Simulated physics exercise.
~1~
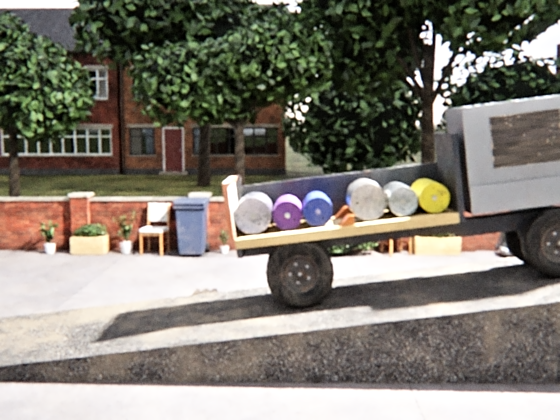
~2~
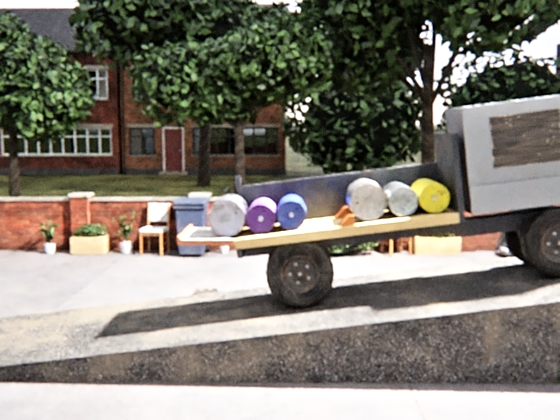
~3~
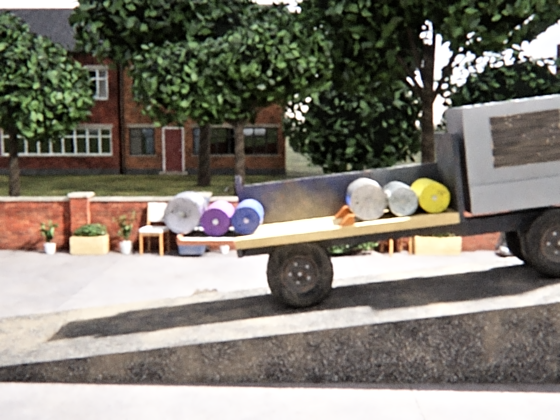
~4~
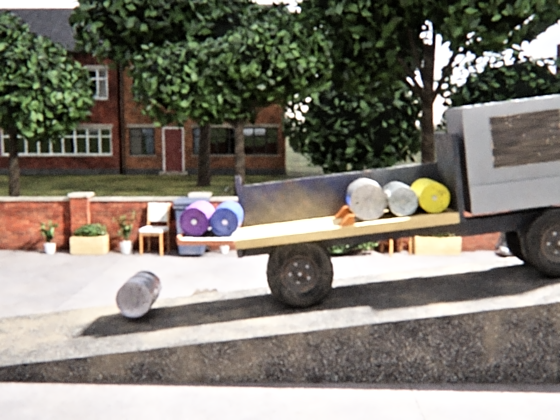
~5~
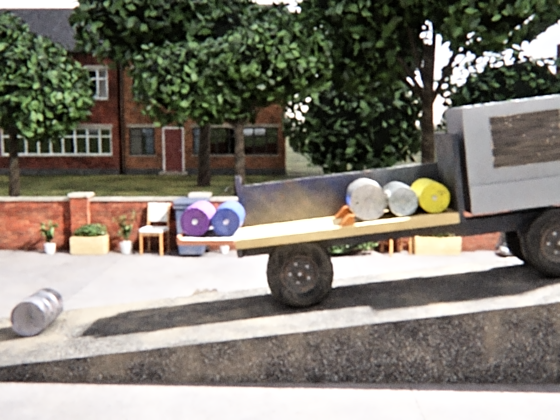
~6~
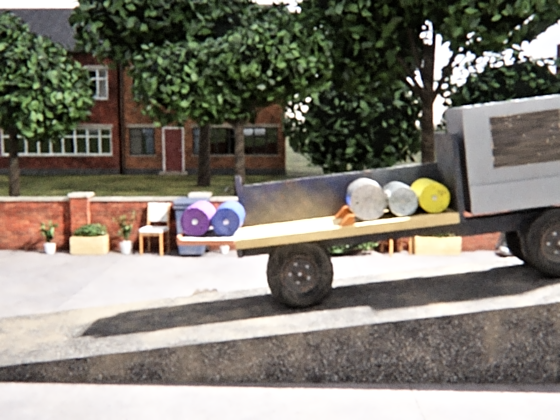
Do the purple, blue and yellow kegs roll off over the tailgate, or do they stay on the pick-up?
All three stay on the pick-up. The purple and blue kegs come to rest on the lowered tailgate, and the yellow one stays in its place on the bed.
